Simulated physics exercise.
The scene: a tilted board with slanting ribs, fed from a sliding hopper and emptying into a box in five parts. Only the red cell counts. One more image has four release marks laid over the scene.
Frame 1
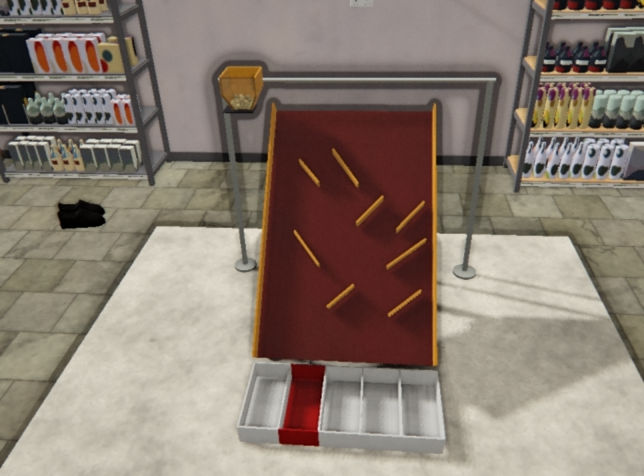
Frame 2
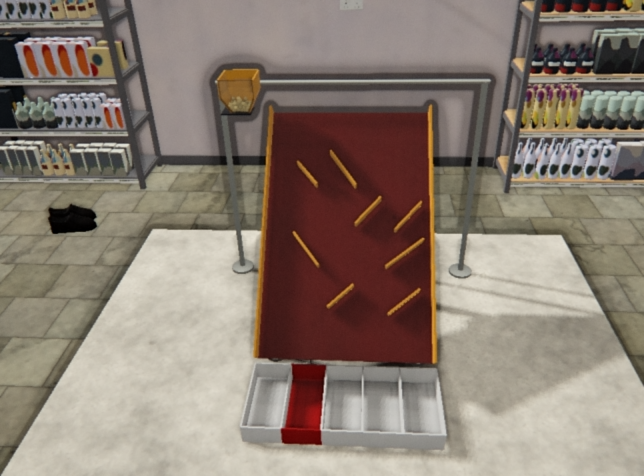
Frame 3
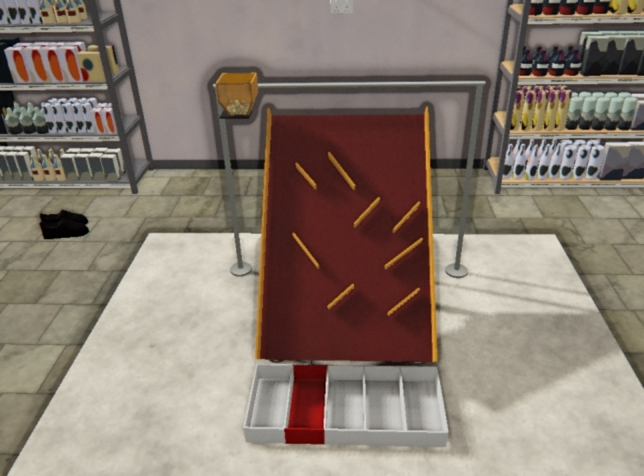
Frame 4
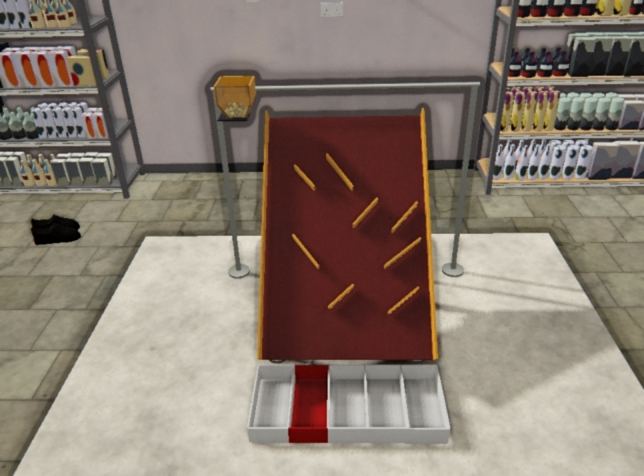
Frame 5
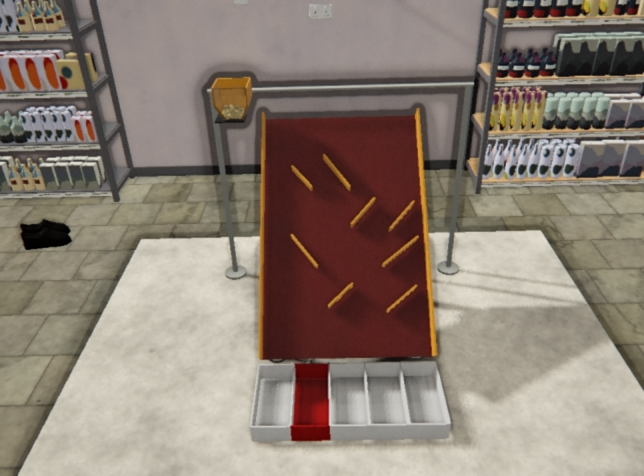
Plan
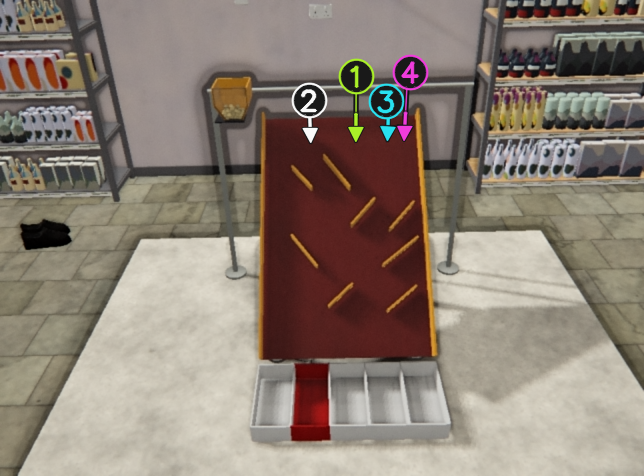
A tilted dark red board with slanting ribs stands still as the view shifts slightly.
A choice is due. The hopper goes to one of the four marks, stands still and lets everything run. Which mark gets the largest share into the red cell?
1 beats the others.
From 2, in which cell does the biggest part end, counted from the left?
The first from the left.
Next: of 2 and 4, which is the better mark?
Here it is mark 2.
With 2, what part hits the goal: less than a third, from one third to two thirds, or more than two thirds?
Less than a third.
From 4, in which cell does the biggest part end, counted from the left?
It is the third one.
On the marked copy, mark 1 meets the board at (355, 136); mark 2 meets the board at (310, 137); mark 3 meets the board at (387, 135); mark 4 meets the board at (404, 135).
With 1, about half in the red cell, about half in other cells.
With 2, about a quarter in the red cell, most in other cells.
With 3, a small part in the red cell, most in other cells, a small part outside the box.
With 4, a small part in the red cell, nearly all in other cells.
